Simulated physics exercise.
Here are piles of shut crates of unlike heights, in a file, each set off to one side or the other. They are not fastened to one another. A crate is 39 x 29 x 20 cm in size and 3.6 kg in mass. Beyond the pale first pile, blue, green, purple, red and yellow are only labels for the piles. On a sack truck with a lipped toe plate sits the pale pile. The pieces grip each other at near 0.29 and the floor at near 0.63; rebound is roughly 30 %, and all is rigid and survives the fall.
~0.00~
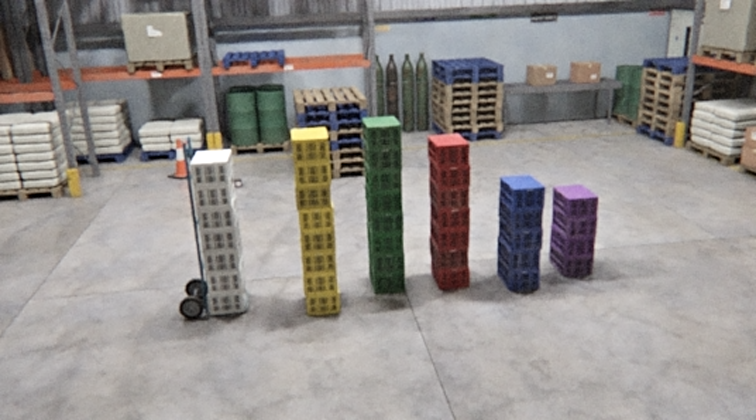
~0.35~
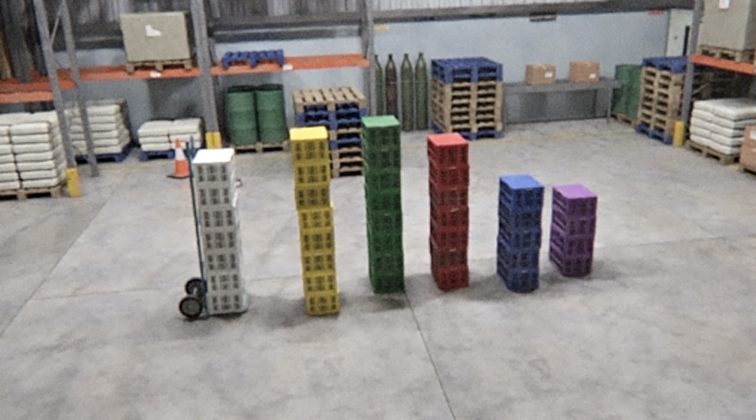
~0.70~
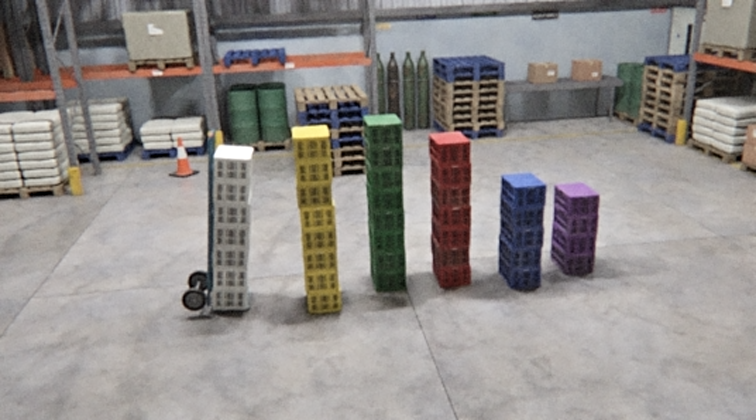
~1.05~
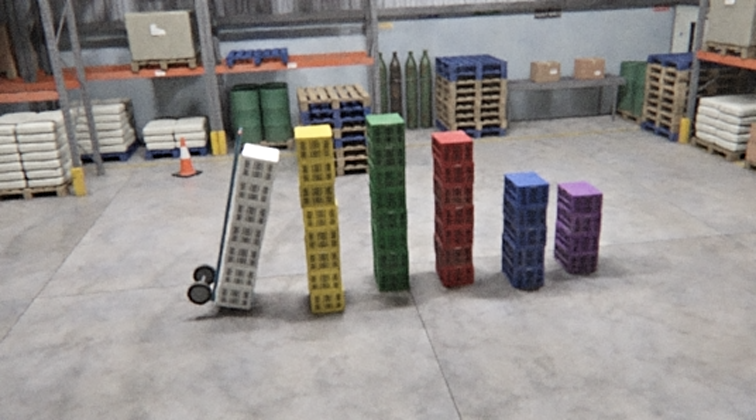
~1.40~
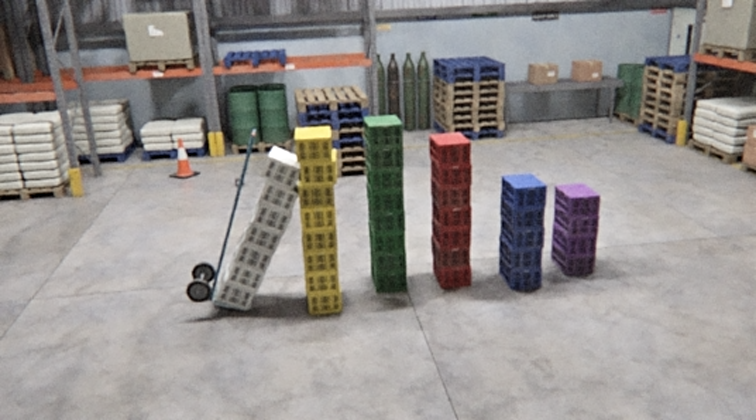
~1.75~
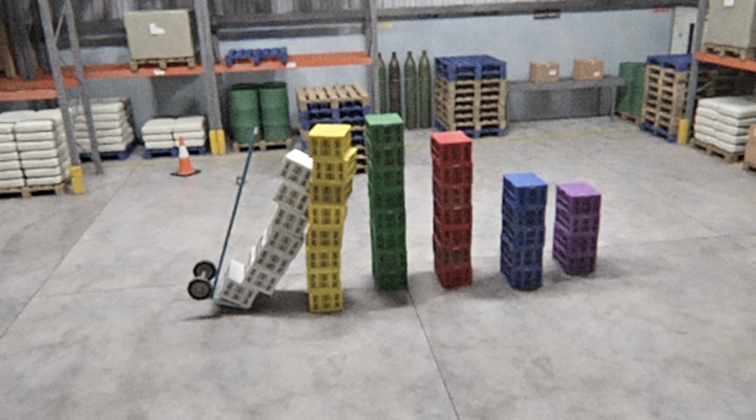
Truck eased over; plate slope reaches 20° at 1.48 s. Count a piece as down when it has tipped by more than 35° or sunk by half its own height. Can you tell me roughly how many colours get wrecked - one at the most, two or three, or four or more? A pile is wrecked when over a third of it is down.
It comes to four or more.
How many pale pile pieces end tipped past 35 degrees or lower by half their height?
Count: 6.
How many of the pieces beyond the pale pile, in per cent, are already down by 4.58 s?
At that instant, 80 percent.
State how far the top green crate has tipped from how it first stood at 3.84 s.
Angle at that time, about 30 degrees.
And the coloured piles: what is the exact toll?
The total comes to 5.
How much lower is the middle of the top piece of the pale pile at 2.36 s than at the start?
Some 50 centimetres.
After 2.36 s, 7 of the pale pile down; none of the 32 other crates down, 13 disturbed; top yellow crate leaning 16°; top green crate shifted 13 cm.
After 3.00 s, 6 of the pale pile down; 7 of the 32 other crates down; top yellow crate leaning 48°, 58 cm lower; top green crate leaning 18°, 6 cm lower.
After 3.84 s, 6 of the pale pile down; 16 of the 32 other crates down; top yellow crate upside down; top green crate leaning 31°, 51 cm lower.
After 4.58 s, 6 of the pale pile down; 26 of the 32 other crates down; top yellow crate upside down; top green crate on its side.
At rest (6.6 s), 6 of the pale pile down; 26 of the 32 other crates down; top yellow crate upside down; top red crate on its side. Wrecked, blue, green, purple, red and yellow. As the last picture would show them, middles, top yellow crate near (589, 298), top red crate near (736, 249).
